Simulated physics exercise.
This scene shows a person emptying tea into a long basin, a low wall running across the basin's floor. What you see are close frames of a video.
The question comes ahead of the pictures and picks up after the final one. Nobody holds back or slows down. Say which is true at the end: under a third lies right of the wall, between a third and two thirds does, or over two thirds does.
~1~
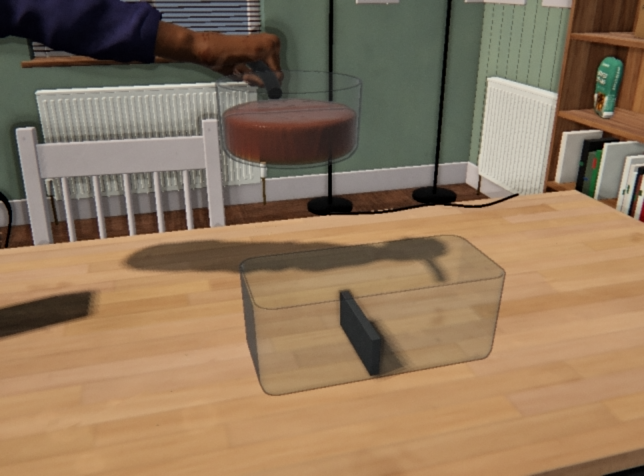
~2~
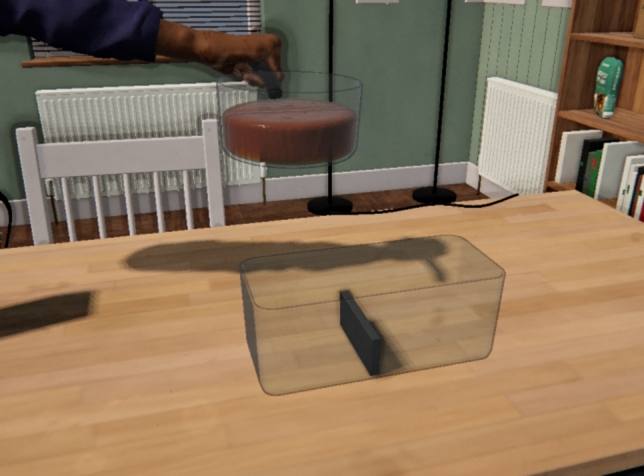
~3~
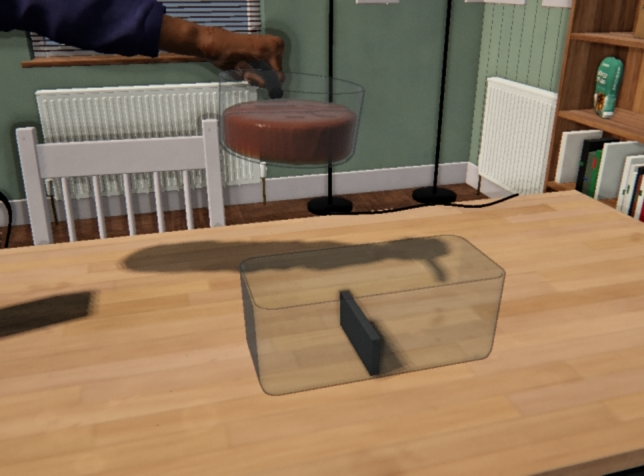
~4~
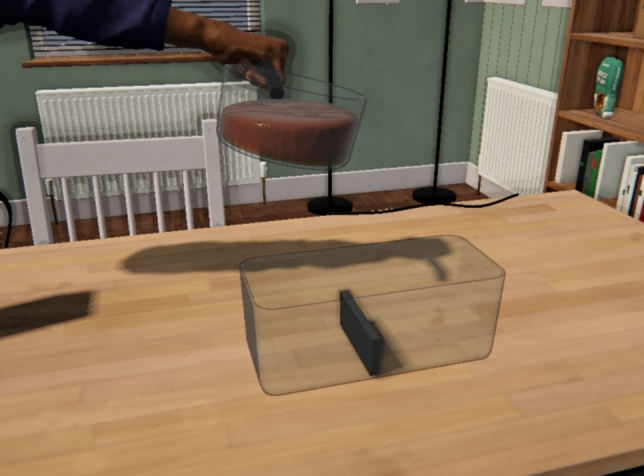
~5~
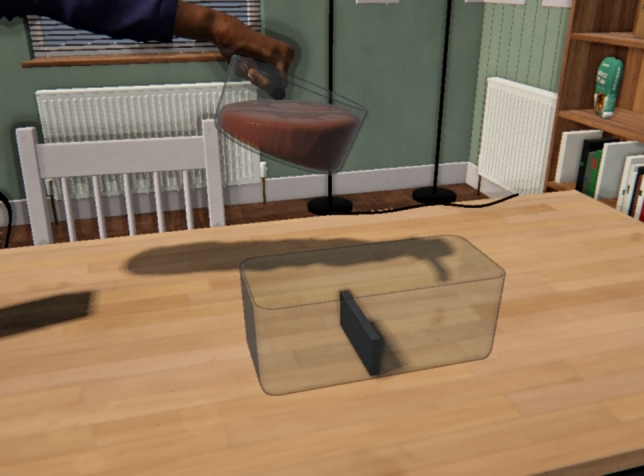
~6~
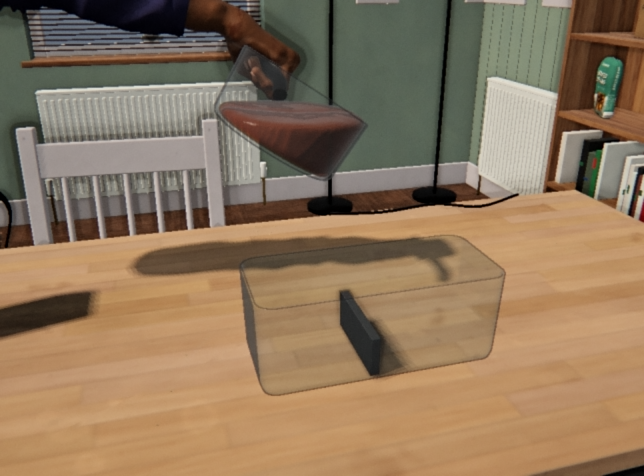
The share right of the wall fails to stay within two thirds.
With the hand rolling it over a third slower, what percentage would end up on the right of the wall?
It comes to around 95 per cent.
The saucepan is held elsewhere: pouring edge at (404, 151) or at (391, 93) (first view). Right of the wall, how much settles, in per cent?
Near 95 % and 95 %.
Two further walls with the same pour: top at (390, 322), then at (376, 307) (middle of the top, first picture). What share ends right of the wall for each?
Roughly 55 % and then 80 %.
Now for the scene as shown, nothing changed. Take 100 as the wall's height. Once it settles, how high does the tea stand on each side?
On the left it sits near 0, while on the right it sits near 60.
A moment on, the saucepan is tipped on its side and 37 per cent is still to pour, 0 is left of the wall and 12 right of it.
Next, the saucepan is tipped on its side and 13 per cent is still to pour, 2 is left of the wall and 72 right of it.
Then the saucepan is tipped on its side and 3 per cent is still to pour, 4 is left of the wall and 86 right of it.
Later the saucepan is tipped on its side and 1 per cent is still to pour, 5 is left of the wall and 92 right of it.
At rest 7 per cent lies left of the wall, 92 right of it and 1 outside.
